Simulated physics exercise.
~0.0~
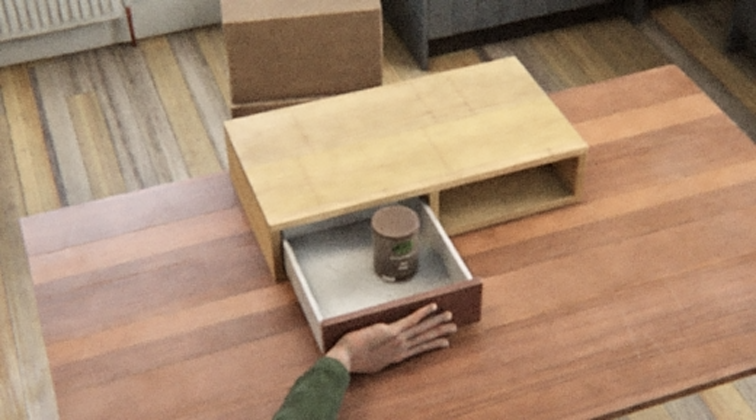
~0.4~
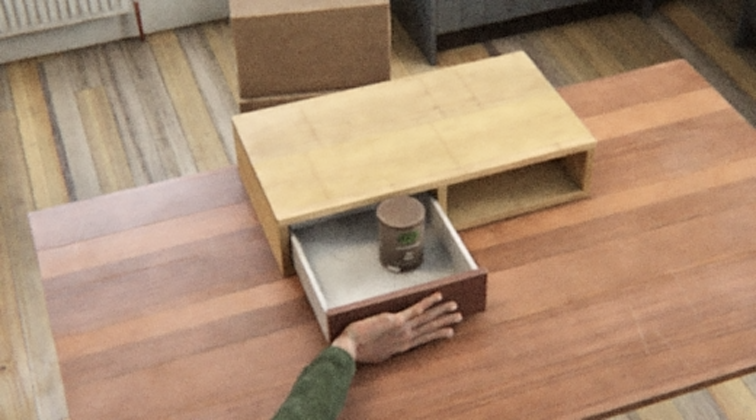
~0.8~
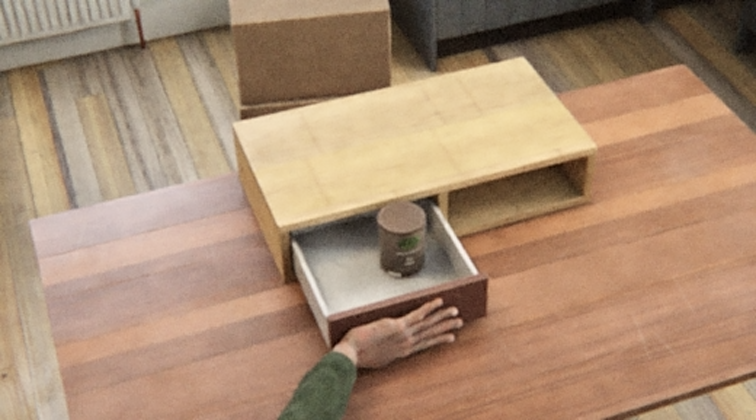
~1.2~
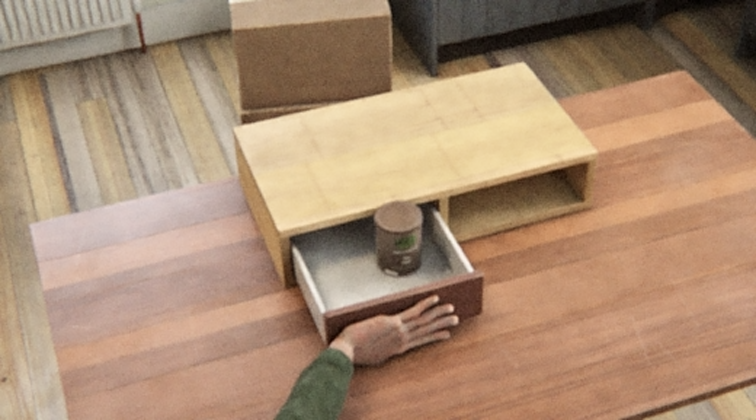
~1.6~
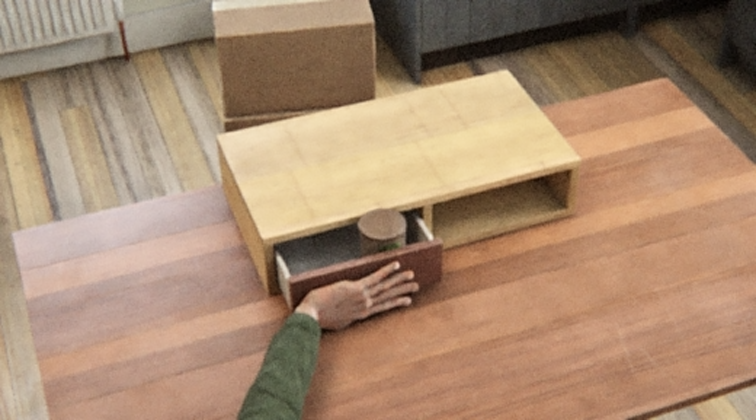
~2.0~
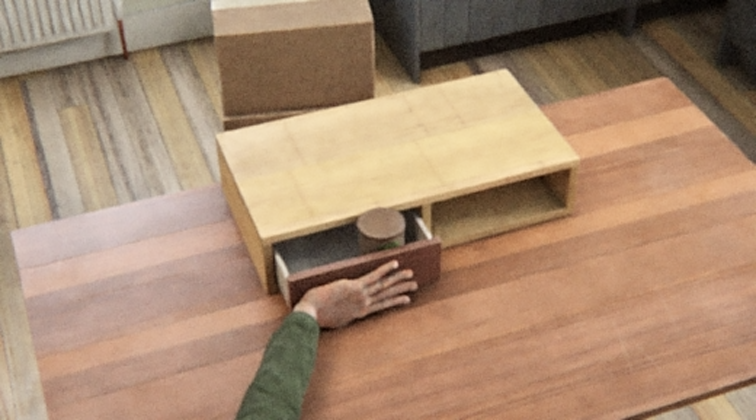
Drawer holding an upright brown pot being pushed partway into a pale wooden chest by a hand, then stopping still open.
